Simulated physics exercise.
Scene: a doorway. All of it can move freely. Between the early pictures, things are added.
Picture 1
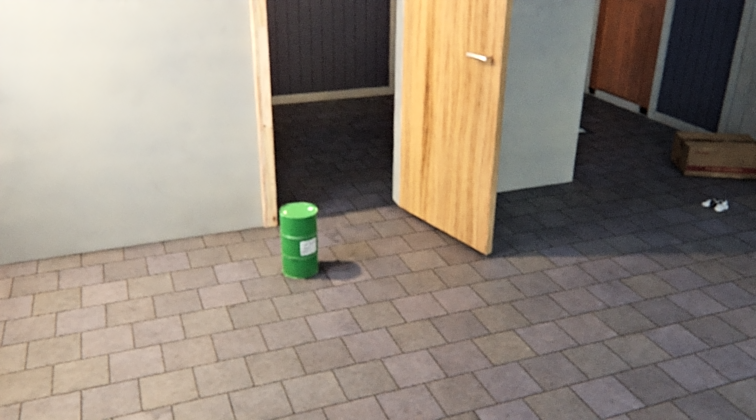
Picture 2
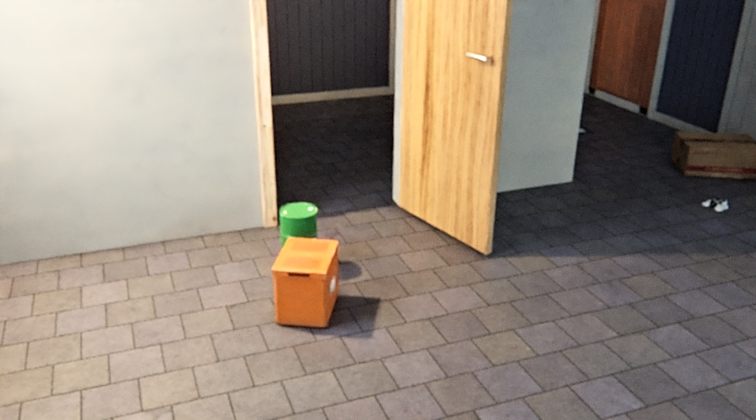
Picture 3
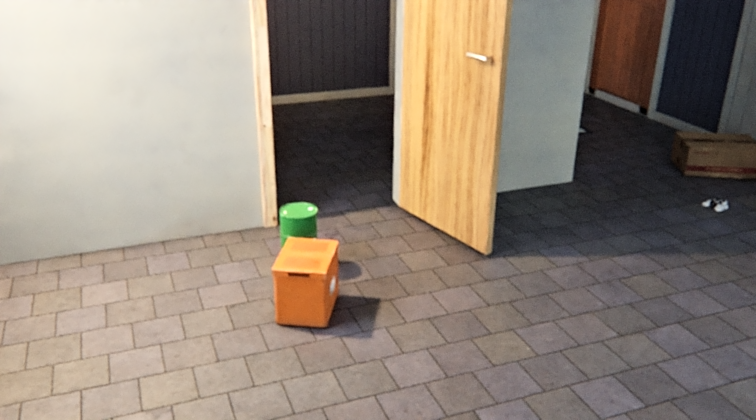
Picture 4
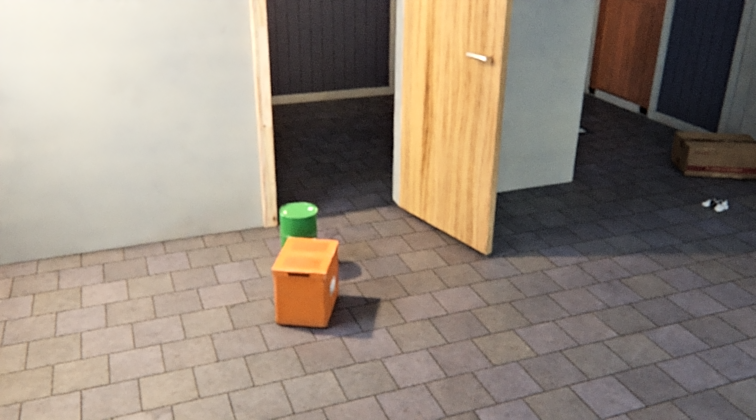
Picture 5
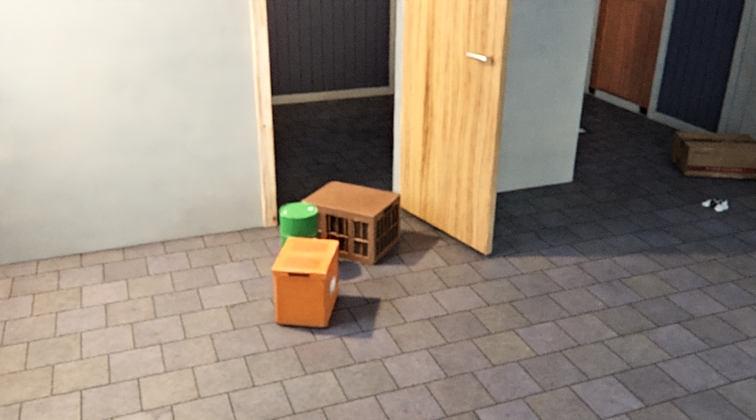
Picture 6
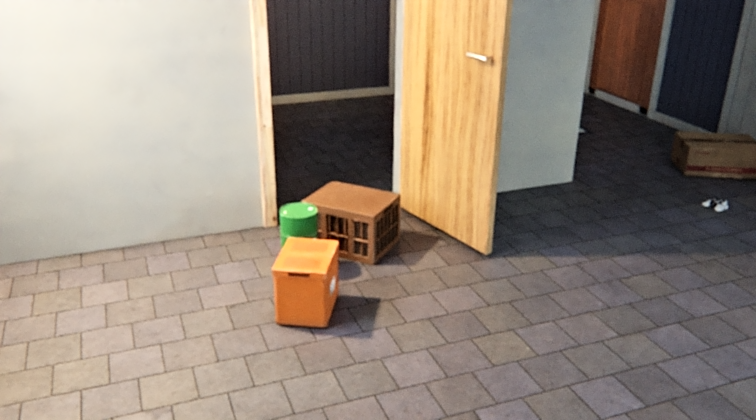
An orange tote appears in front of a green barrel on the tiled floor, and later a brown chest appears behind them beside the wide-open wooden door; otherwise nothing visibly moves.
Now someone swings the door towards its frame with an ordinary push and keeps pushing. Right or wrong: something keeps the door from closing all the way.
Right.
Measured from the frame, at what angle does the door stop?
The answer is roughly 50°.
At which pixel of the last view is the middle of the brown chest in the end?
Pretty much around (328, 221), I'd say.
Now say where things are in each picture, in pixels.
The first frame shows door wide open and still.
The second frame shows door wide open and still; orange tote (307, 283).
The third frame shows door wide open and still; orange tote (307, 283).
The fourth frame shows door wide open and still; orange tote (307, 283).
The fifth frame shows door wide open and still; orange tote (307, 283).
The sixth frame shows door wide open and still; brown chest (352, 221); orange tote (307, 283).
Then, 0.50 s on from there, open by 87°.
Then, 0.80 s on from there, open by 67°.
Then, 1.10 s on from there, open by 56°; brown chest shifted a little near (336, 222).
In the end, open by 50°; moved from the start, brown chest; the other 2 unmoved. At the end, from the last picture's camera, brown chest near (328, 221).
